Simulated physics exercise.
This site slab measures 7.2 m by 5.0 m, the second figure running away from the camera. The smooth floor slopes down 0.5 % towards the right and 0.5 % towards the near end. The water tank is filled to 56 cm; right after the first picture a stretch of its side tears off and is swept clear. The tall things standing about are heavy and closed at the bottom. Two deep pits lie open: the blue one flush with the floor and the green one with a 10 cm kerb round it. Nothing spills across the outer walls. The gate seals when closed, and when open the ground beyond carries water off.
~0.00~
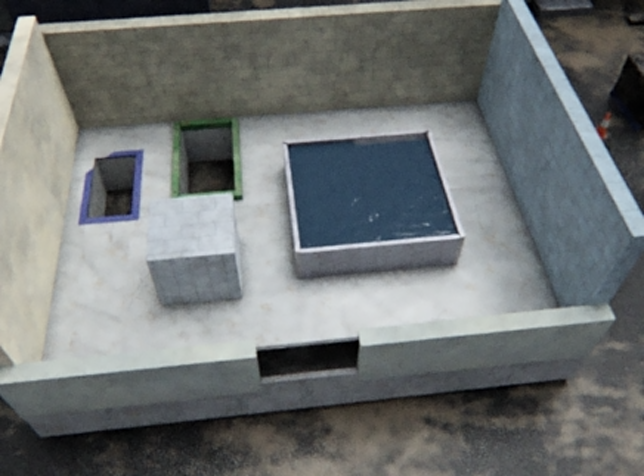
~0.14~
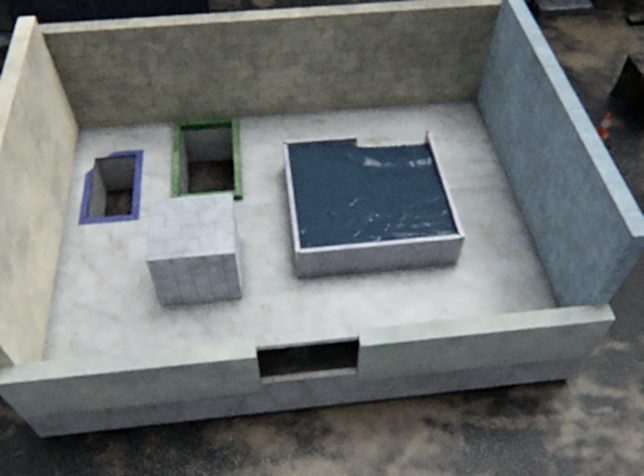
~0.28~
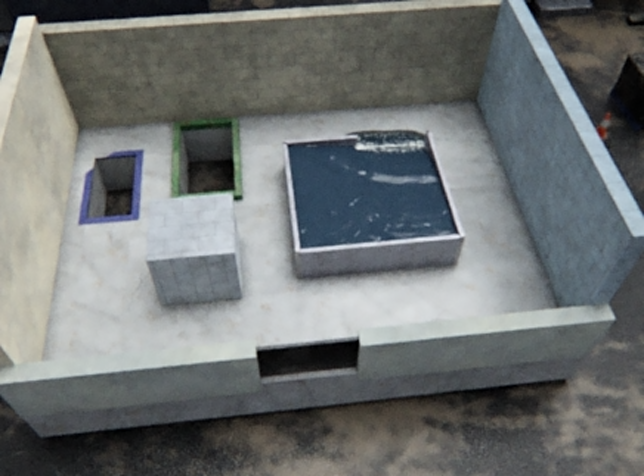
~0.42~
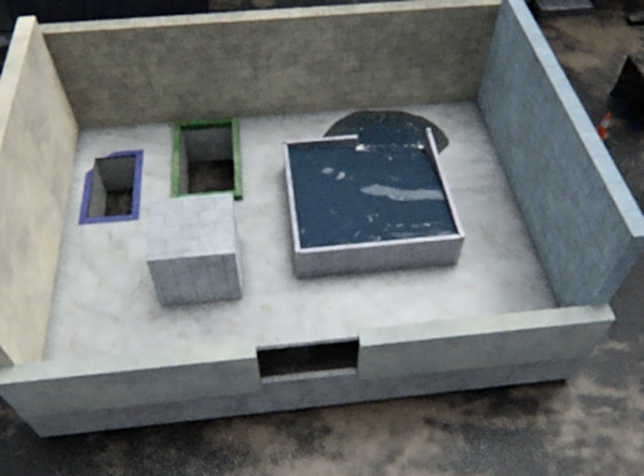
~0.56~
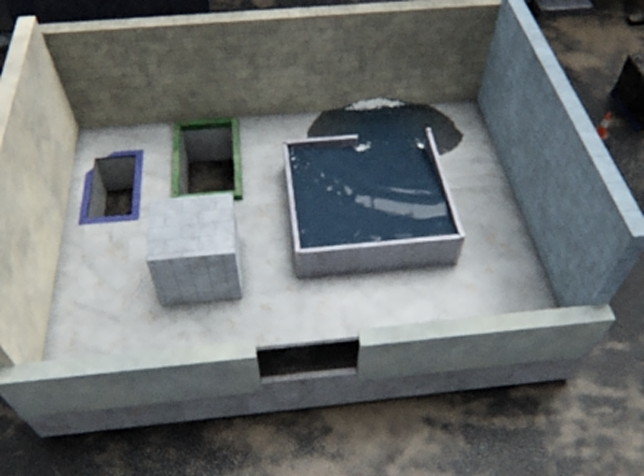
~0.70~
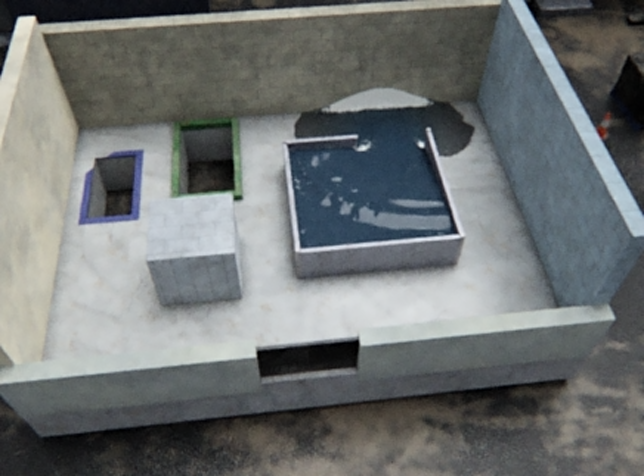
On a walled concrete slab with two open pits and a grey block, part of a water tank's far side broke away, and water poured out through the gap and spread across the floor behind it.
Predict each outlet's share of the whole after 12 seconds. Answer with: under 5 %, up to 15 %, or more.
Shares: The gate takes less than 5 %; the blue pit takes from 5 to 15 %; the green pit takes between 5 and 15 %.
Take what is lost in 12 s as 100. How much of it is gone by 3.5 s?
Some 25 per cent by then.
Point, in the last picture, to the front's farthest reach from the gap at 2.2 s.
Around (151, 128).
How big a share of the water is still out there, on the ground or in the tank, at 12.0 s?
About 84 per cent.
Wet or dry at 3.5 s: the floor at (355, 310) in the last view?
It is not reached.
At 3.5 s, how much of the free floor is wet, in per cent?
Near 55 per cent is wet.
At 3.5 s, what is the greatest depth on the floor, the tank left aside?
Up to some 29 cm.
After 1.4 s water covers 15 % of the floor and is deepest (43 cm) near (477, 104); gone so far, the gate 0 %, the blue pit 0 %, the green pit 0 %.
After 2.2 s water covers 25 % of the floor and is deepest (44 cm) near (467, 105); gone so far, the gate 0 %, the blue pit 0 %, the green pit 1 %.
After 3.5 s water covers 55 % of the floor and is deepest (29 cm) near (470, 111); gone so far, the gate 0 %, the blue pit 0 %, the green pit 4 %.
After 7.0 s water covers 75 % of the floor and is deepest (18 cm) near (253, 278); gone so far, the gate 0 %, the blue pit 2 %, the green pit 7 %.
After 12.0 s water covers 95 % of the floor and is deepest (14 cm) near (569, 334); gone so far, the gate 0 %, the blue pit 8 %, the green pit 7 %.
